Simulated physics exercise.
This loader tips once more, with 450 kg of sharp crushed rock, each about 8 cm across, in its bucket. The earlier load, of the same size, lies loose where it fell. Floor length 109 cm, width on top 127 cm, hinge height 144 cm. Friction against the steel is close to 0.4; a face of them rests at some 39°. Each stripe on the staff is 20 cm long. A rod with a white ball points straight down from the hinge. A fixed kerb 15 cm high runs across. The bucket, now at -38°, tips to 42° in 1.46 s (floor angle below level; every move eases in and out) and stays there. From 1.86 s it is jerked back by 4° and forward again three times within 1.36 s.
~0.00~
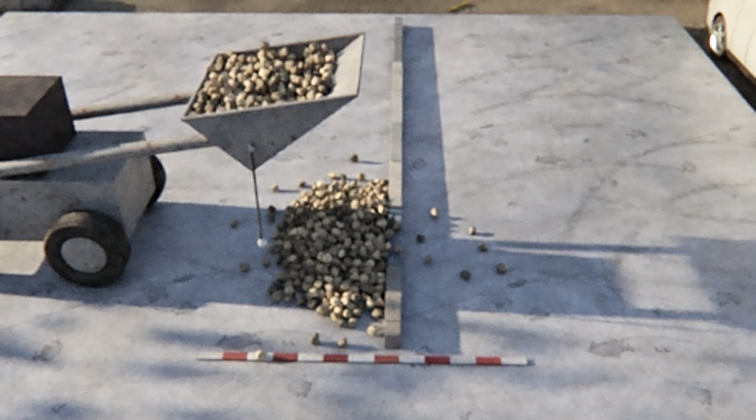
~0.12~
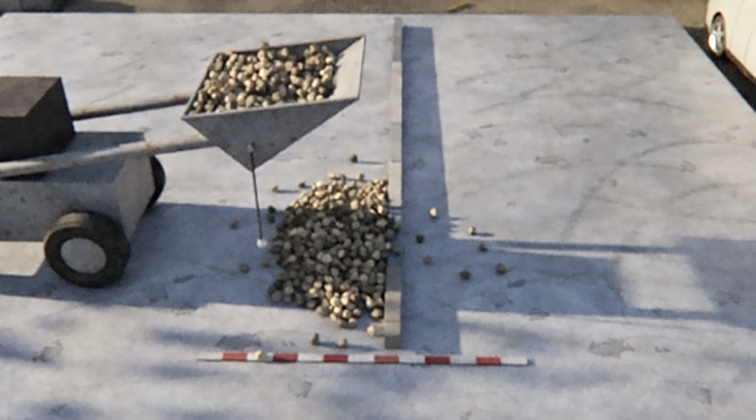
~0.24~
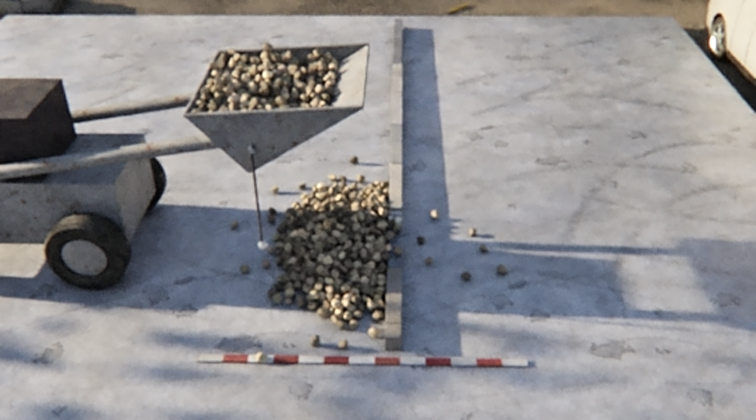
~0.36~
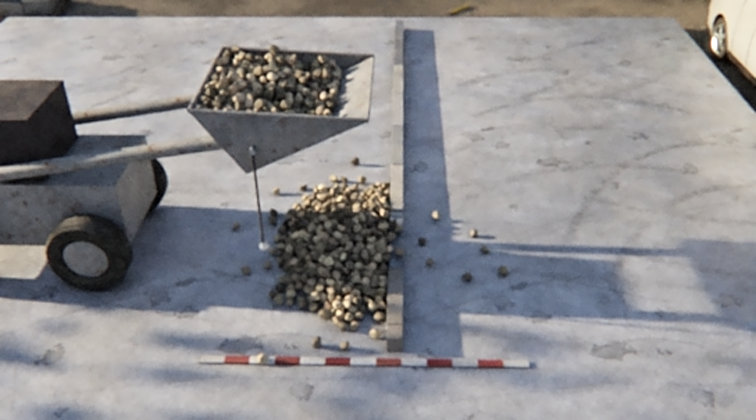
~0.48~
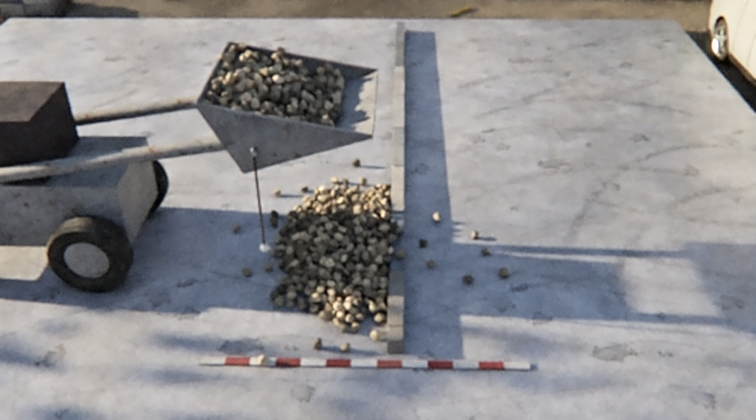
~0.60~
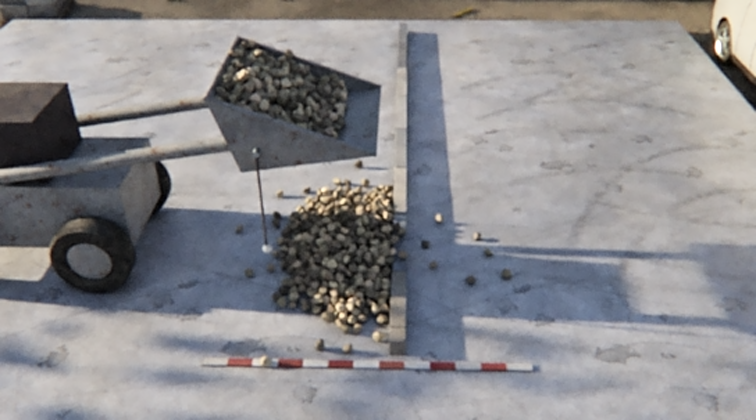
A grey metal bucket full of pale broken stones hangs above a sunlit concrete slab, seen from above and to one side. It is held by a dark-wheeled loader at left, with a loose stone heap against a low kerb, a red-and-white staff in front and a white vehicle at upper right. The bucket gradually tilts, its right lip lowering as its stones shift, while the camera stays almost still.
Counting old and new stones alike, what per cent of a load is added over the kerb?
About 48 per cent.
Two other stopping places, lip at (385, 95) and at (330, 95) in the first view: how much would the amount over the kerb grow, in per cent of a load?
First some 75, then 20 per cent.
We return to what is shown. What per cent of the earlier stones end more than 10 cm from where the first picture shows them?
Roughly 0 per cent of them.
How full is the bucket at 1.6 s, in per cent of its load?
Roughly 60 per cent is still inside.
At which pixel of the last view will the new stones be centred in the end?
Near (402, 238).
After 1.1 s the floor is at 30°; in per cent of one load, 100 in the bucket, 99 on this side of the kerb, 1 over the kerb; the foremost stones are at (455, 252).
After 1.6 s the floor is at 42°; in per cent of one load, 62 in the bucket, 138 on this side of the kerb, 1 over the kerb; the foremost stones are at (455, 249).
After 3.7 s the floor is at 42°; in per cent of one load, 0 in the bucket, 151 on this side of the kerb, 50 over the kerb; the foremost stones are at (514, 234).
After 6.4 s the floor is at 42°; in per cent of one load, 0 in the bucket, 151 on this side of the kerb, 50 over the kerb; the foremost stones are at (514, 234). Net gain over the kerb, 48.
